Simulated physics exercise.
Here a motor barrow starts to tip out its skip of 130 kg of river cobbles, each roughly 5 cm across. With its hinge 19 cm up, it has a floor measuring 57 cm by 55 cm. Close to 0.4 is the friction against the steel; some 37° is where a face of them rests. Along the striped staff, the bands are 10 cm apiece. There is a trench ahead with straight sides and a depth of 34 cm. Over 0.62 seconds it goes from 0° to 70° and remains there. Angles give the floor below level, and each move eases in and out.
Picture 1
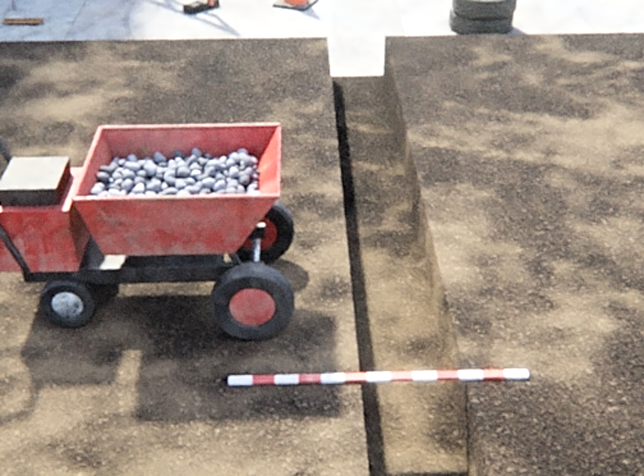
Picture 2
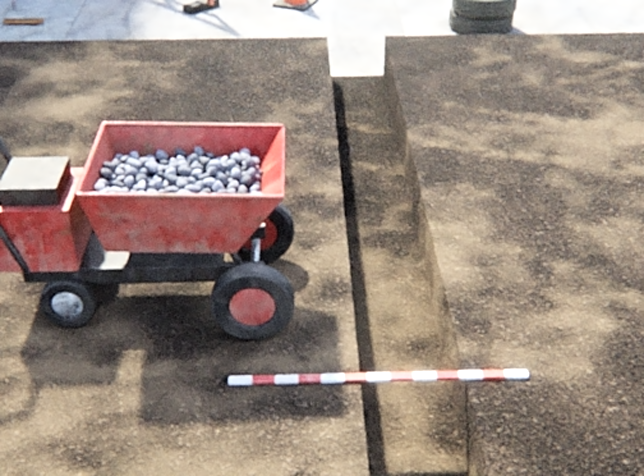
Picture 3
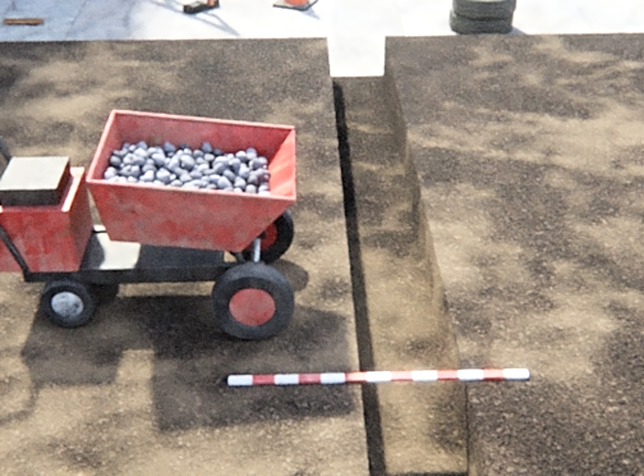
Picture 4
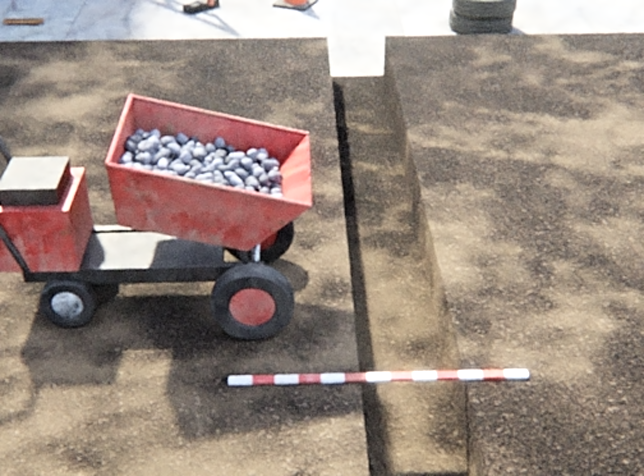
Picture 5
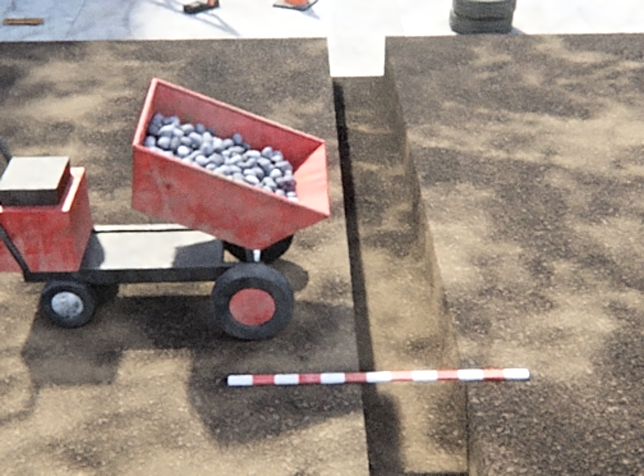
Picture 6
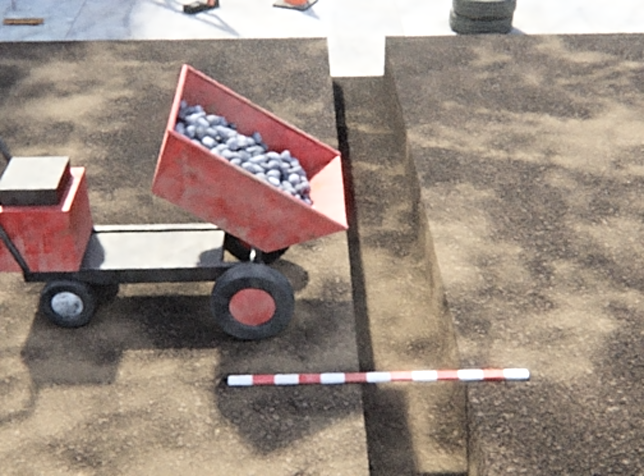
A red motor barrow steadily raises its skip of grey cobbles, tilting it toward the trench.
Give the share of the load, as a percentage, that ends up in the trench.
67 %.
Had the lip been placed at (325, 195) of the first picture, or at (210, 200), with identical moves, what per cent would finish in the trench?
Roughly 35 percent for the first, and 90 percent for the second.
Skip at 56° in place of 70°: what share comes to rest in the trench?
Share in trench: Approx. 35%.
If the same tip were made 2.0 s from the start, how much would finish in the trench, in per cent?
It would be near 95 percent.
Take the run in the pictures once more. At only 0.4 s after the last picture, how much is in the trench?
Close to 15 per cent has got there by then.
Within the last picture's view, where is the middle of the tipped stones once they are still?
Look at roughly (425, 332).
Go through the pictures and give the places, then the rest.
In the first picture, lip at (278, 196), floor tilted 0°, highest stones at (177, 169).
In the second picture, the skip is at 2°, its lip at (283, 197); the top of the load is at (167, 167).
In the third picture, the skip is at 7°, its lip at (294, 200); the top of the load is at (153, 159).
In the fourth picture, the skip is at 14°, its lip at (310, 206); the top of the load is at (156, 146).
In the fifth picture, the skip is at 23°, its lip at (329, 216); the top of the load is at (167, 132).
In the sixth picture, lip at (346, 229), floor tilted 33°, highest stones at (187, 119).
Then, 0.2 s after the last picture the floor is at 58°, 100 % in the skip; the foremost stones are at (346, 225).
Then, 0.4 s after the last picture the floor is at 70°, 83 % in the skip, 17 % in the trench; the foremost stones are at (446, 303).
Then, 0.8 s after the last picture the floor is at 70°, 26 % in the skip, 41 % in the trench, 33 % past the trench; the foremost stones are at (608, 300).
Then, 2.7 s after the last picture the floor is at 70°, 0 % in the skip, 67 % in the trench, 33 % past the trench; the foremost stones are past the picture's edge.
